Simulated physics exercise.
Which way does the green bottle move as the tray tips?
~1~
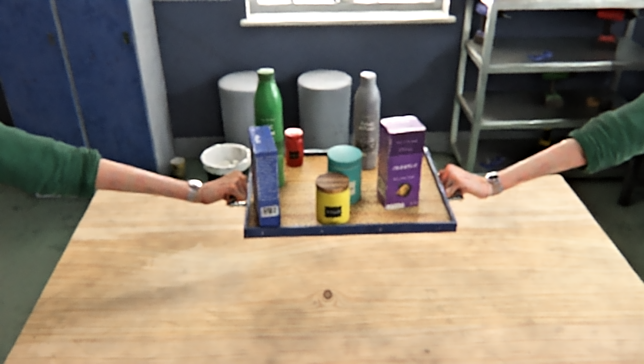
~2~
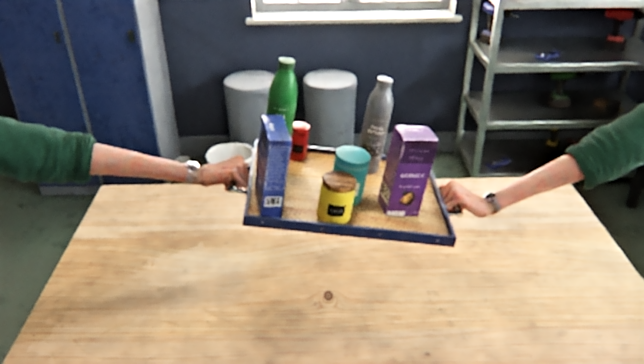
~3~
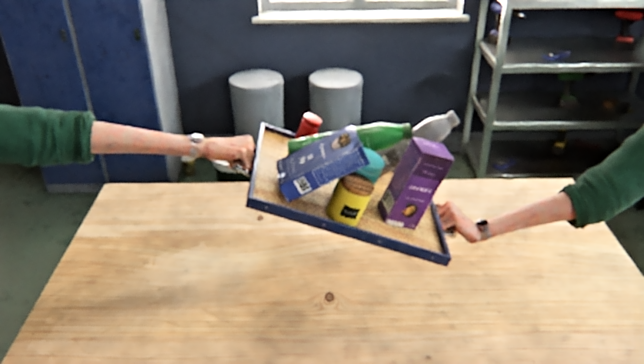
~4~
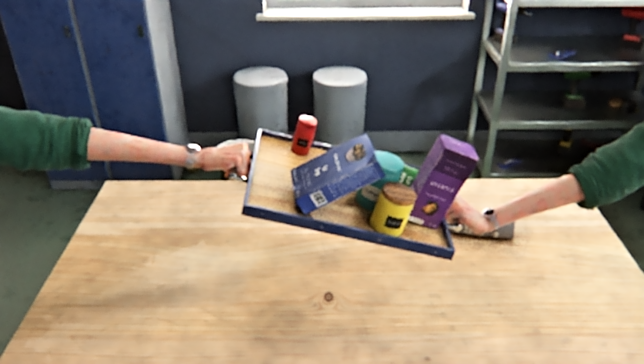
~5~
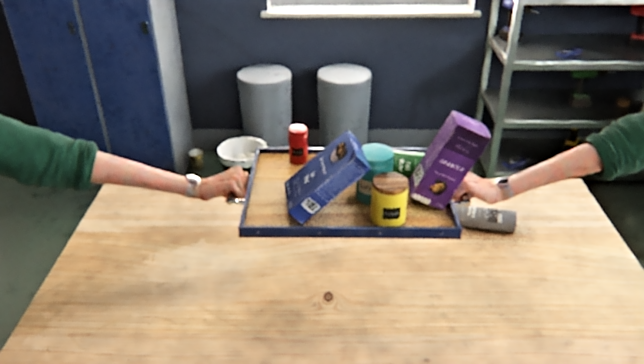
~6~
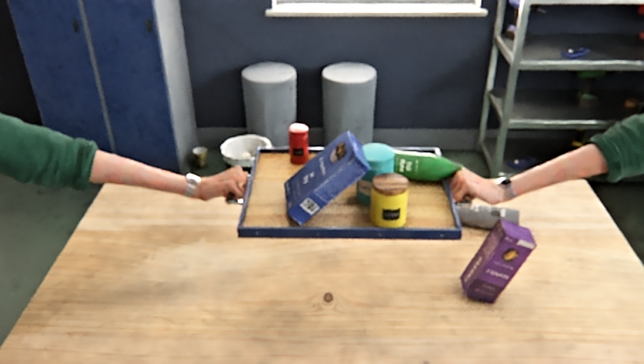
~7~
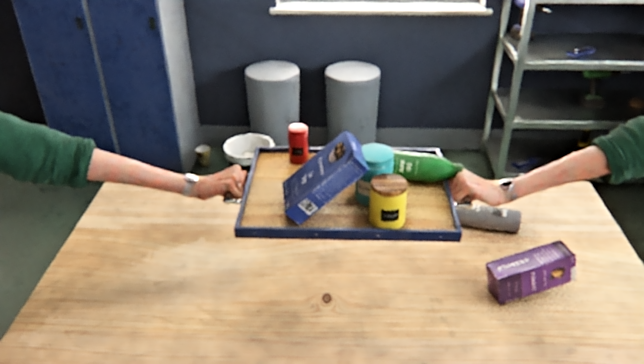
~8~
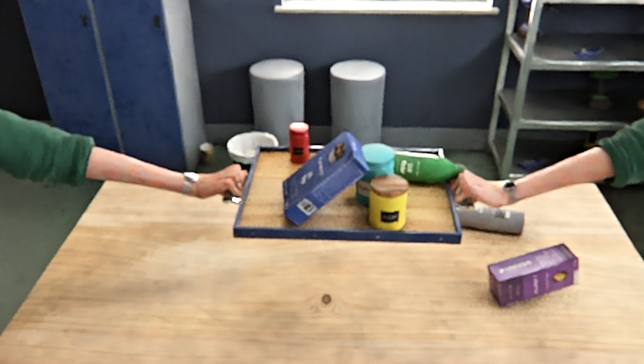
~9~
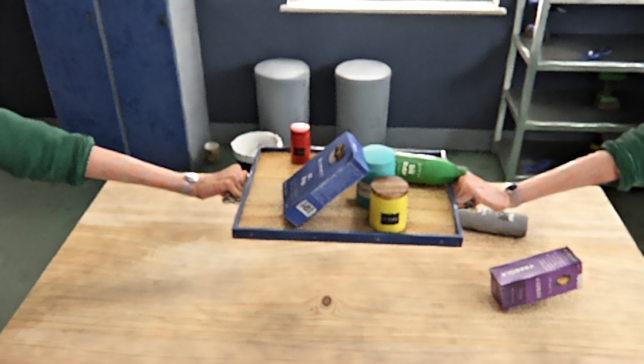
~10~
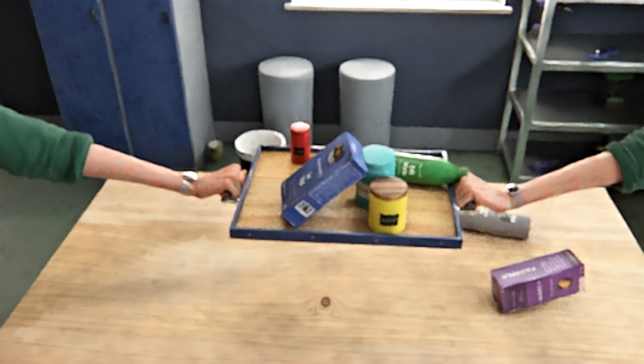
The green bottle moves to the right, toppling onto its side and ending up near the right edge of the tray.
